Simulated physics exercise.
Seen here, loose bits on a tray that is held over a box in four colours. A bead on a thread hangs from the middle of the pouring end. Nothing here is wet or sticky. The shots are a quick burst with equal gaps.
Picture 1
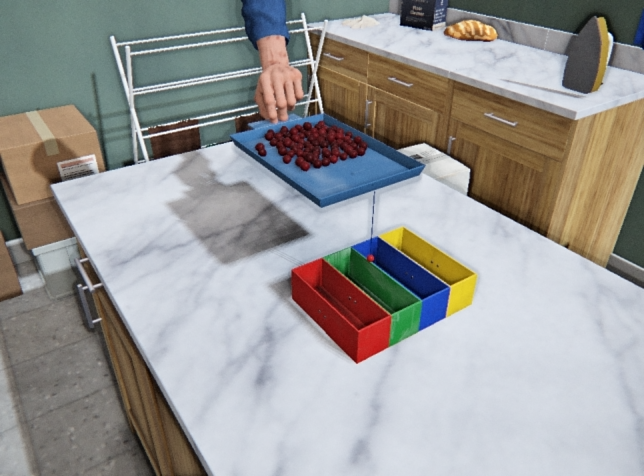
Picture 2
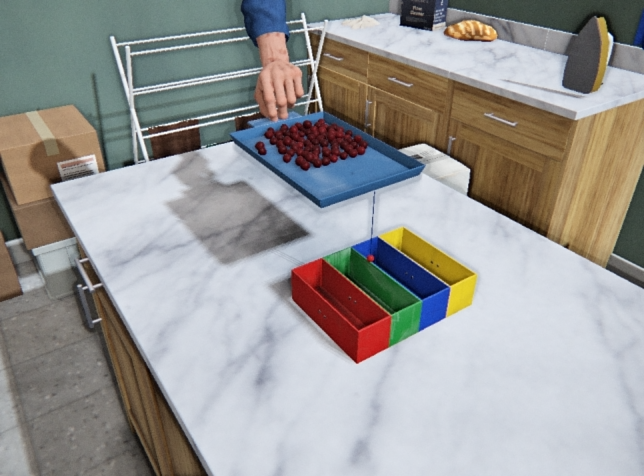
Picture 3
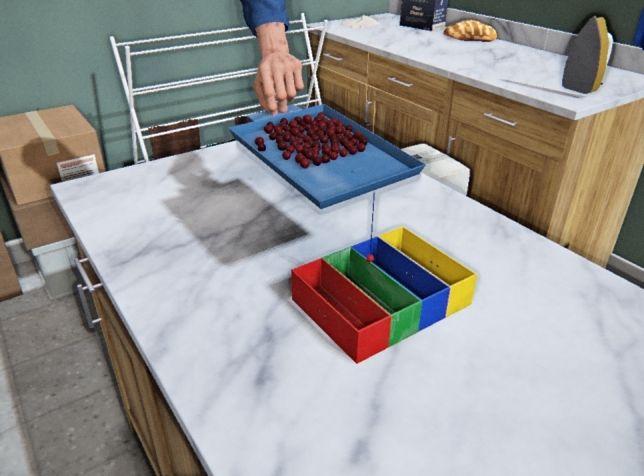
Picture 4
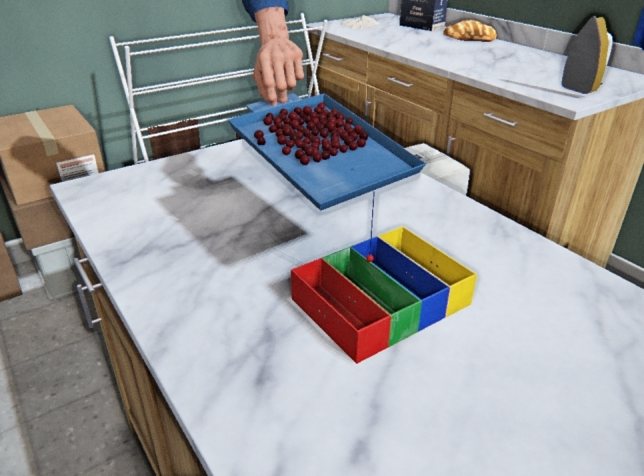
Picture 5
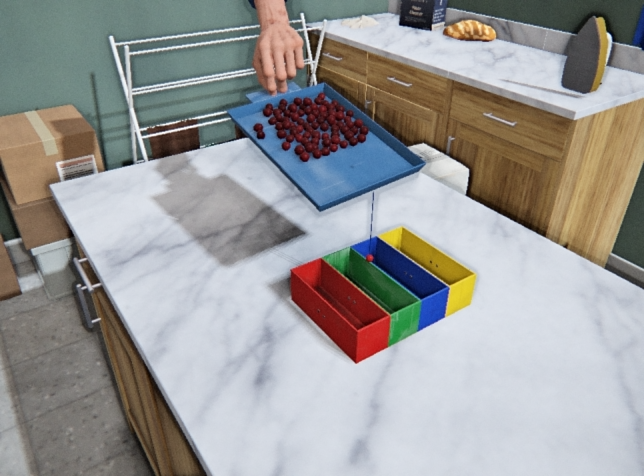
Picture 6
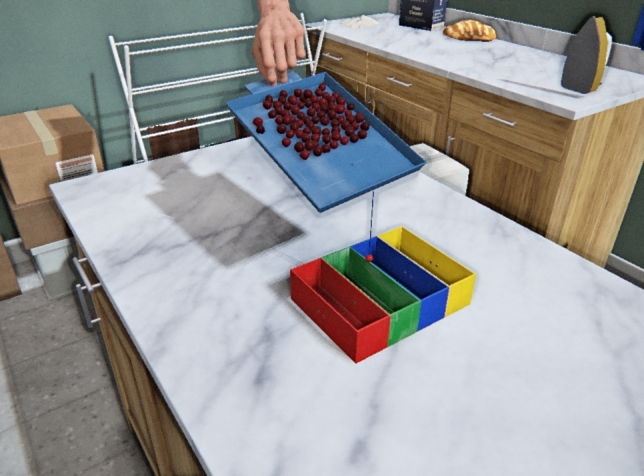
In a kitchen with green walls, a white marble-topped counter is seen from above at an angle, the view staying still. A hand holds a blue tray of dark red dried cherries above a box with red, green, blue and yellow cells, a small red bead hanging on a thread between them. The hand gradually tilts the tray, its near edge dipping toward the left corner, while the cherries shift little on it.
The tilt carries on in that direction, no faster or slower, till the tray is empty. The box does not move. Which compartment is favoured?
It favours the red compartment.
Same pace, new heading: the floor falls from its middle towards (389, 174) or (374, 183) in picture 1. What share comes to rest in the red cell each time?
Near 0 % and 10 %.
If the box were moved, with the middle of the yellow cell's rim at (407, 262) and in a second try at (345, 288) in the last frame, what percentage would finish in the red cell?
About 40 and 0 per cent.
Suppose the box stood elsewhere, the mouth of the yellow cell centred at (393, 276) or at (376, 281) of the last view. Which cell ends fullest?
First the green one, then blue.
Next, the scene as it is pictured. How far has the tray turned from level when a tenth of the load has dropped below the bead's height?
Around 60° of tilt.
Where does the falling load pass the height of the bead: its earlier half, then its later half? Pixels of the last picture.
Around (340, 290) and then (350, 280).
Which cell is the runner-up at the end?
The runner-up: That green cell.
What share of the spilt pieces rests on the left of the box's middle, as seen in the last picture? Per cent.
Some 100 per cent.
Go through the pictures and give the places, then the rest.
The first frame shows corners of the pouring end at (321, 196) and (420, 165), level; middle of the load at (315, 144), dried cherries; bead on its thread at (370, 258); red cell at (374, 337); green cell at (405, 321); blue cell at (434, 306); yellow cell at (462, 293).
The second frame shows corners of the pouring end at (321, 197) and (420, 165), level; middle of the load at (315, 143).
The third frame shows corners of the pouring end at (321, 198) and (420, 164), tipped barely, lowest at the left corner; middle of the load at (315, 139).
The fourth frame shows corners of the pouring end at (321, 200) and (421, 163), tipped a little, lowest at the left corner; middle of the load at (315, 132).
The fifth frame shows corners of the pouring end at (321, 202) and (421, 162), tipped a little, lowest at the left corner; middle of the load at (315, 126).
The sixth frame shows corners of the pouring end at (321, 204) and (421, 161), tipped clearly, lowest at the left corner; middle of the load at (316, 120); red cell at (373, 336); green cell at (404, 321); blue cell at (433, 306); yellow cell at (460, 293).
Soon, tray tipped steeply; about two thirds on the tray; a small part in the red cell; a stray few in the green cell; about a quarter falling or outside the box.
A while on, tray tipped right over; about a third on the tray; about a quarter in the red cell; a small part in the green cell; about a third falling or outside the box.
Towards the end, tray tipped past a quarter turn; about a third in the red cell; about a quarter in the green cell; a stray few in the blue cell; about a quarter falling or outside the box.
Finally, tray tipped past a quarter turn; about a third in the red cell; about a quarter in the green cell; a stray few in the blue cell; none in the yellow cell; about a quarter outside the box.
